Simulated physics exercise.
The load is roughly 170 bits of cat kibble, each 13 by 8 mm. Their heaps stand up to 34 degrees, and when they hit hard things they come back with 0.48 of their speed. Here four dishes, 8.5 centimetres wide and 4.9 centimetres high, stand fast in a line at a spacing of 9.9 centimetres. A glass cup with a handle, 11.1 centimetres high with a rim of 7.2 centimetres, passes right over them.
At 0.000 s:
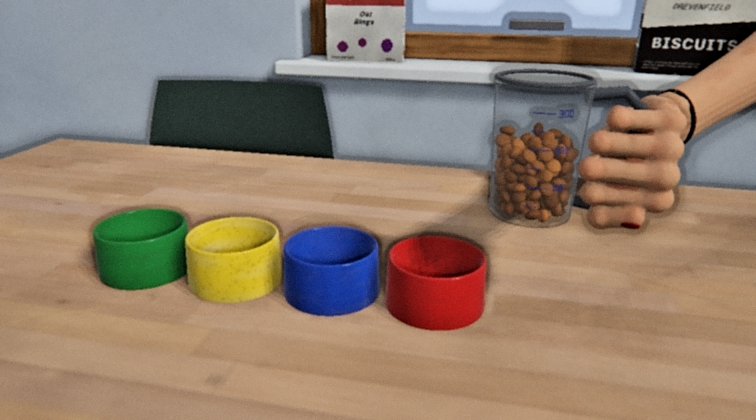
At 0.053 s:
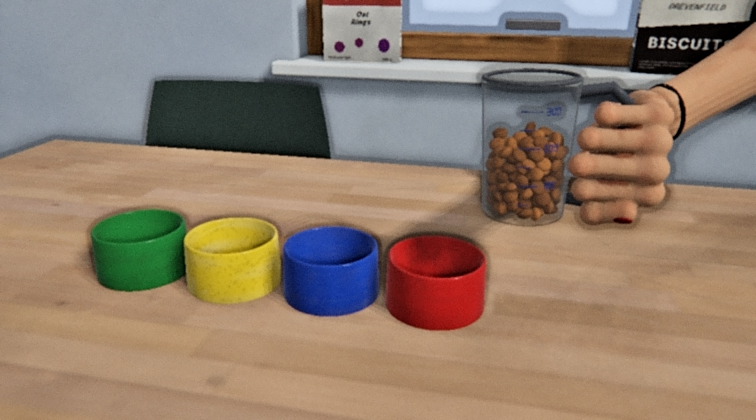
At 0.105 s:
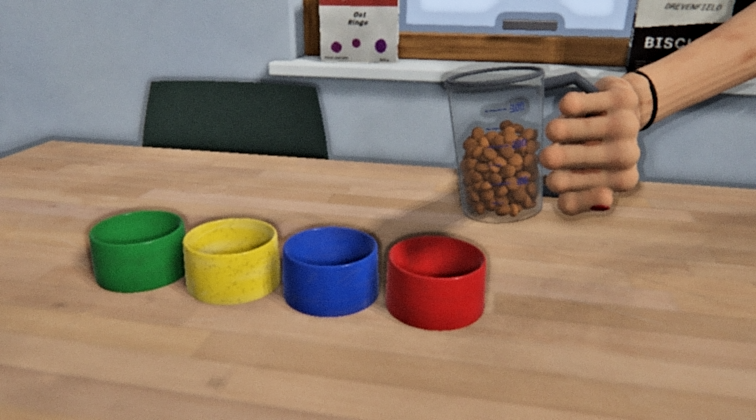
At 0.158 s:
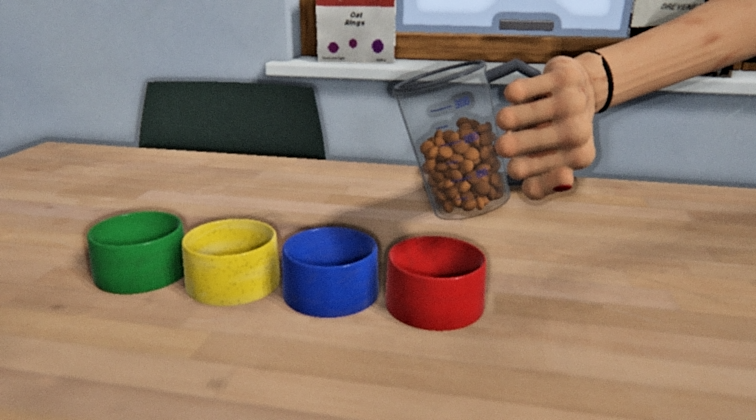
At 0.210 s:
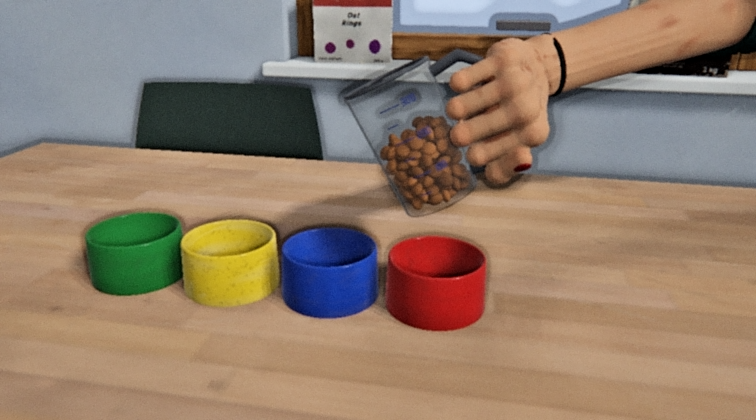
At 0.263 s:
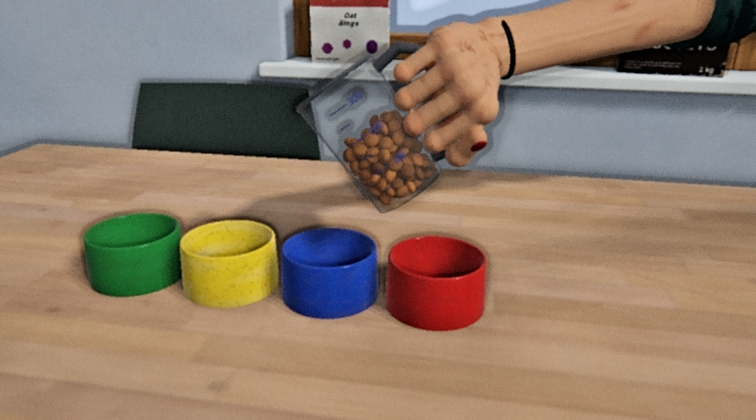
Four round dishes, green, yellow, blue and red from left to right, stand in a row on a pale wooden table, seen from slightly above, with a dark chair, a blue-grey wall and a shelf of packages behind. At the right, a hand holds a clear, handled cup of brown kibble. The hand carries it leftward behind the dishes, tilting it increasingly to the left, while the view barely shifts.
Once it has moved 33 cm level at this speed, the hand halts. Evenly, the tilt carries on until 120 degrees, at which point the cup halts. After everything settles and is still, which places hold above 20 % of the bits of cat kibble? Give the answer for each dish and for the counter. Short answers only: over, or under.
Red: I think it's going to gather a fifth or less of the pieces; blue: I think it's going to gather a fifth or less of the pieces; green: I think it's going to gather in excess of a fifth of the pieces; yellow: I think it's going to gather a fifth or less of the pieces; counter: I think it's going to gather in excess of a fifth of the pieces.
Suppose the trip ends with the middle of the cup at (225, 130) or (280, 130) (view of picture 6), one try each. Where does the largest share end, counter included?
Largest portions, in order: Green and yellow.
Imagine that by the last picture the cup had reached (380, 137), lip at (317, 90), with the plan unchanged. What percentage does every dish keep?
The red dish keeps 0, the blue one 0, the green one 80 and the yellow one 0.
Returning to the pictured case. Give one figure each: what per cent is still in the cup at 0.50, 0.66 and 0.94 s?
About 100, 85, 20.
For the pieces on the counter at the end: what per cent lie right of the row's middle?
It's close to 0 in a hundred.
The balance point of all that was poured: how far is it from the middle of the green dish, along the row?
I'd say about 6 cm, heading down the x axis.
After 0.50 s, tilt 79 degrees; cup holds 100 %.
After 0.66 s, tilt 107 degrees; cup holds 85 %.
After 0.94 s, tilt 120 degrees; cup holds 20 %, green 45 %.
At rest (1.8 s), red 0 %, blue 0 %, green 65 %, yellow 0 %, counter 35 %.
